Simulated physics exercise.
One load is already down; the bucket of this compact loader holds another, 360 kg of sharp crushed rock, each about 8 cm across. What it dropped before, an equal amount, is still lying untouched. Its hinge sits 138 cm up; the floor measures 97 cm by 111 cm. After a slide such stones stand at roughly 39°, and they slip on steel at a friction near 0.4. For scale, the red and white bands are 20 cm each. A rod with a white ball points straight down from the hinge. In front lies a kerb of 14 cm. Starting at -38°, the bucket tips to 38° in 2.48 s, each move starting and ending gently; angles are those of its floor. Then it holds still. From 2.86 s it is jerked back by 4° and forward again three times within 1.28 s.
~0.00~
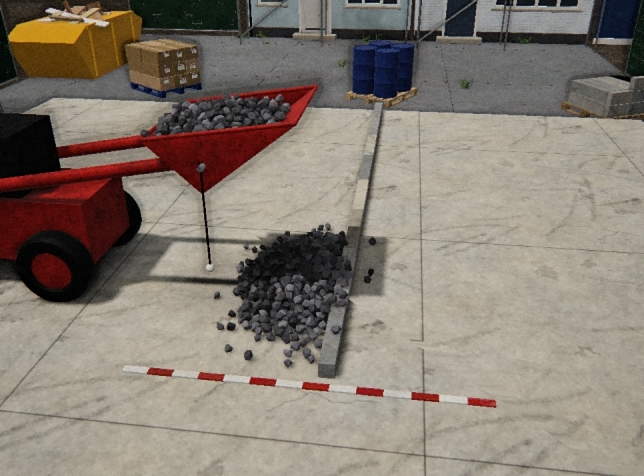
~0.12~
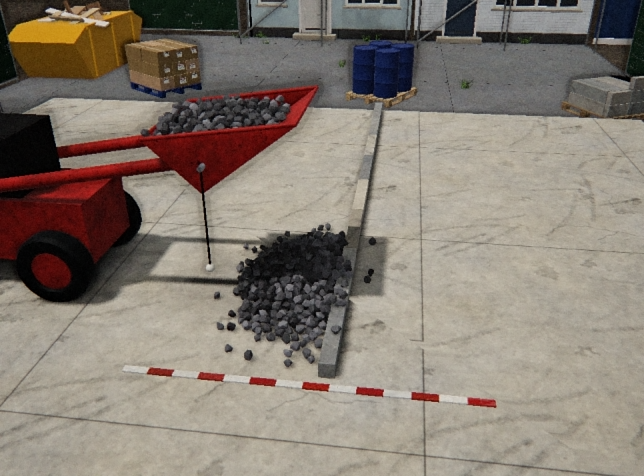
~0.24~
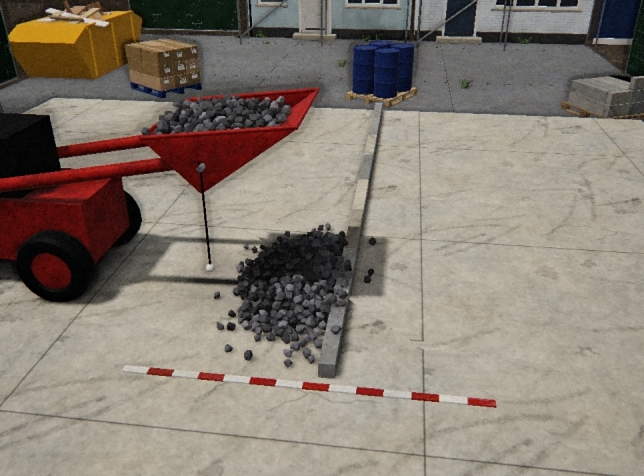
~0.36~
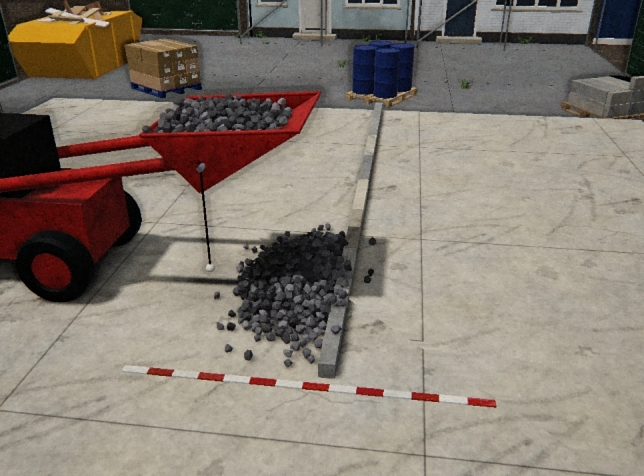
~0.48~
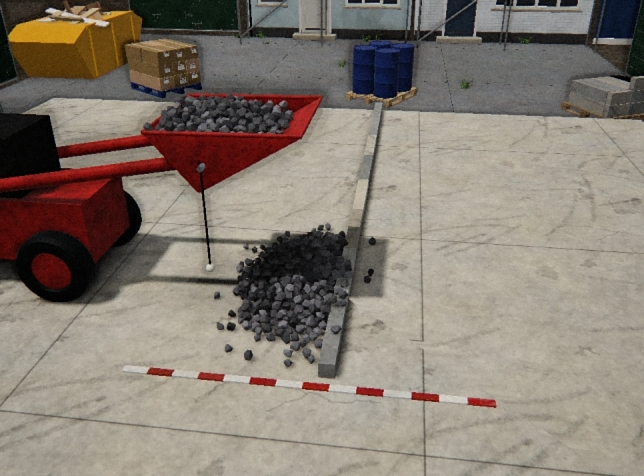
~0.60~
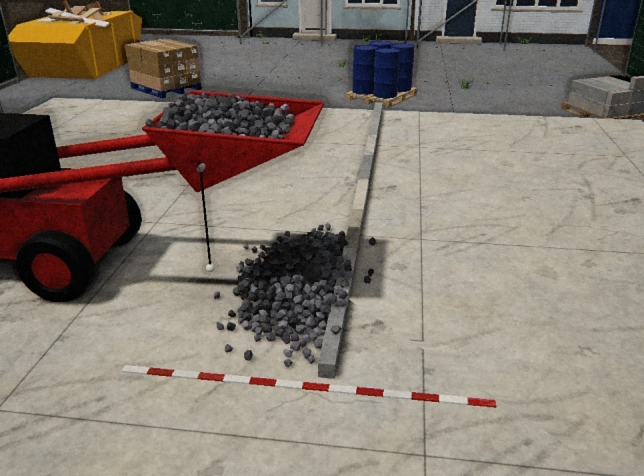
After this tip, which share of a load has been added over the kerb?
Close to 51 parts in a hundred.
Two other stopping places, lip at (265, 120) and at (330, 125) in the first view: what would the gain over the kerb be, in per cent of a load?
Near 15 per cent from the first place, 90 from the second.
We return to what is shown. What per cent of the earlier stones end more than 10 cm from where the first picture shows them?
About 0 per cent.
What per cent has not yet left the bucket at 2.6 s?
About 30 per cent.
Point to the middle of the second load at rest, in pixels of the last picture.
Around (352, 277).
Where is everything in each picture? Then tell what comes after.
The bucket is at -38°, its lip at (296, 124); the top of the load is at (235, 103). The earlier load is highest near (300, 263), 28 cm above ground level, 100 % on this side of the kerb, 1 % over the kerb, in the first picture.
Lip at (296, 125), floor tilted -37°, highest stones at (234, 103); the stones move at 0.0 m/s on average, in the second picture.
Lip at (298, 127), floor tilted -36°, highest stones at (224, 104); the stones move at 0.1 m/s on average, in the third picture.
Lip at (300, 131), floor tilted -34°, highest stones at (226, 104); the stones move at 0.1 m/s on average, in the fourth picture.
The bucket is at -31°, its lip at (302, 137); the top of the load is at (207, 103); the stones move at 0.1 m/s on average, in the fifth picture.
The bucket is at -27°, its lip at (304, 144); the top of the load is at (201, 102); the stones move at 0.1 m/s on average, in the sixth picture.
After 1.9 s the floor is at 26°; in per cent of one load, 100 in the bucket, 100 on this side of the kerb, 1 over the kerb; the foremost stones are at (355, 281).
After 2.6 s the floor is at 38°; in per cent of one load, 30 in the bucket, 164 on this side of the kerb, 7 over the kerb; the foremost stones are at (379, 276).
After 4.6 s the floor is at 38°; in per cent of one load, 0 in the bucket, 149 on this side of the kerb, 52 over the kerb; the foremost stones are at (465, 318).
After 7.2 s the floor is at 38°; in per cent of one load, 0 in the bucket, 149 on this side of the kerb, 52 over the kerb; the foremost stones are at (465, 318). Net gain over the kerb, 51.
